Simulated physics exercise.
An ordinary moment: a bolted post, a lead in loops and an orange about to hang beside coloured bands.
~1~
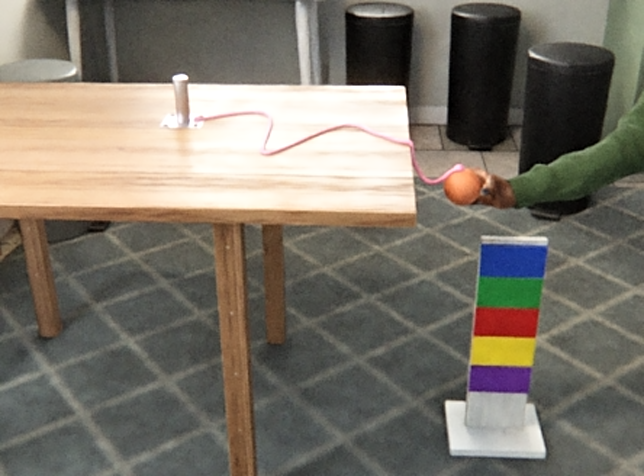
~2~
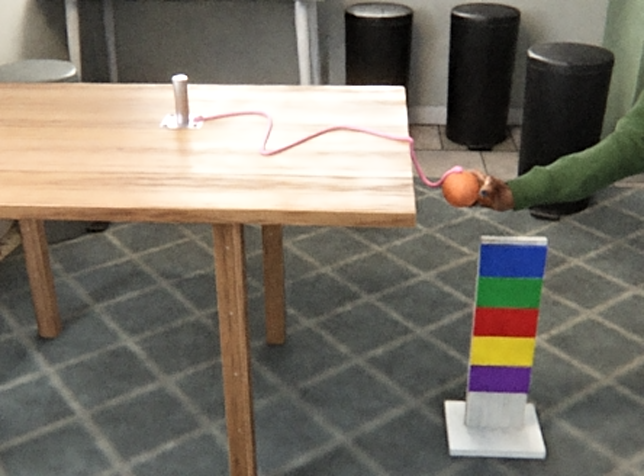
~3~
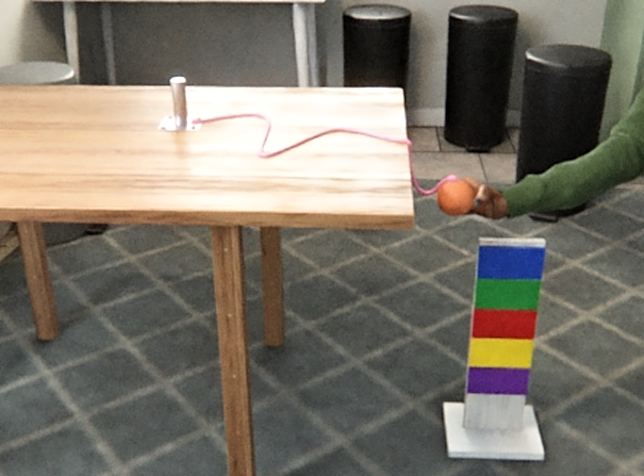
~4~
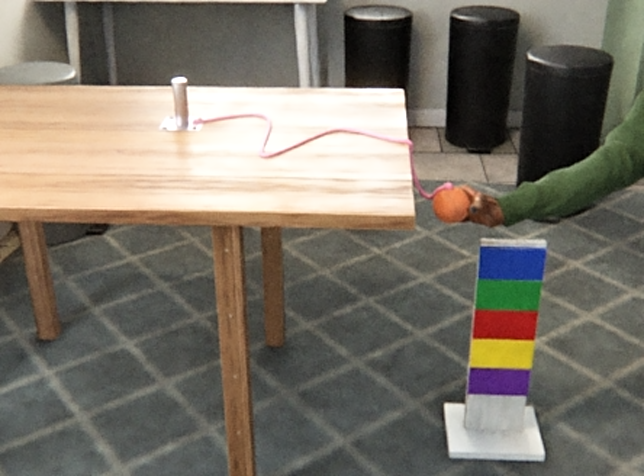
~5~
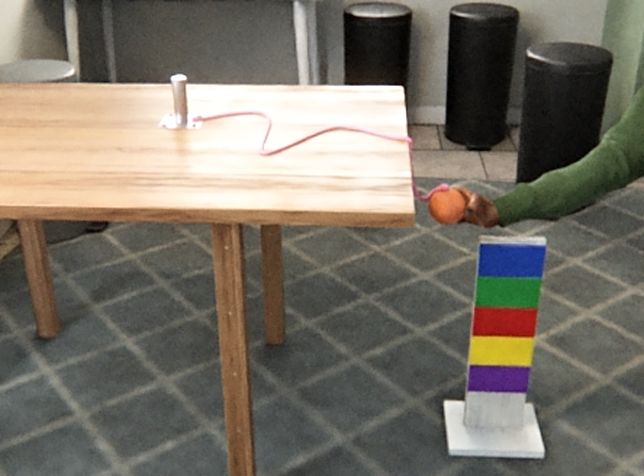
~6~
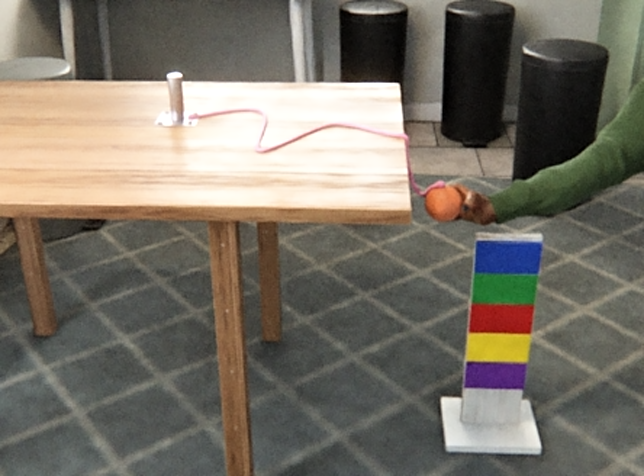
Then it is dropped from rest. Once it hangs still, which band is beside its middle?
Its middle rests at the purple band.
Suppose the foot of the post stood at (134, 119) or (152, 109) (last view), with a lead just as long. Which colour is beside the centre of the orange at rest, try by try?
Taking them in turn: Yellow; yellow.
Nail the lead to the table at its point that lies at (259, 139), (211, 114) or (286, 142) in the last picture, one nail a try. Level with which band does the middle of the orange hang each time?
It would be red; purple; green.
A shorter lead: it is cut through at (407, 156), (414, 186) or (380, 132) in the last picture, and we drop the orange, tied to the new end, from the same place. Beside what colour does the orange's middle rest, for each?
It would be red; yellow; green.
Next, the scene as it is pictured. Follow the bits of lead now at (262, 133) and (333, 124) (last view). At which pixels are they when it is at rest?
At (328, 131), then (400, 208).
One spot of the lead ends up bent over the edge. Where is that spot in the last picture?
At (286, 143), roughly.
Soon after, orange near (389, 365); level with purple.
After that, orange near (396, 364); level with purple.
In the end, orange near (395, 365); level with purple. The purple one.
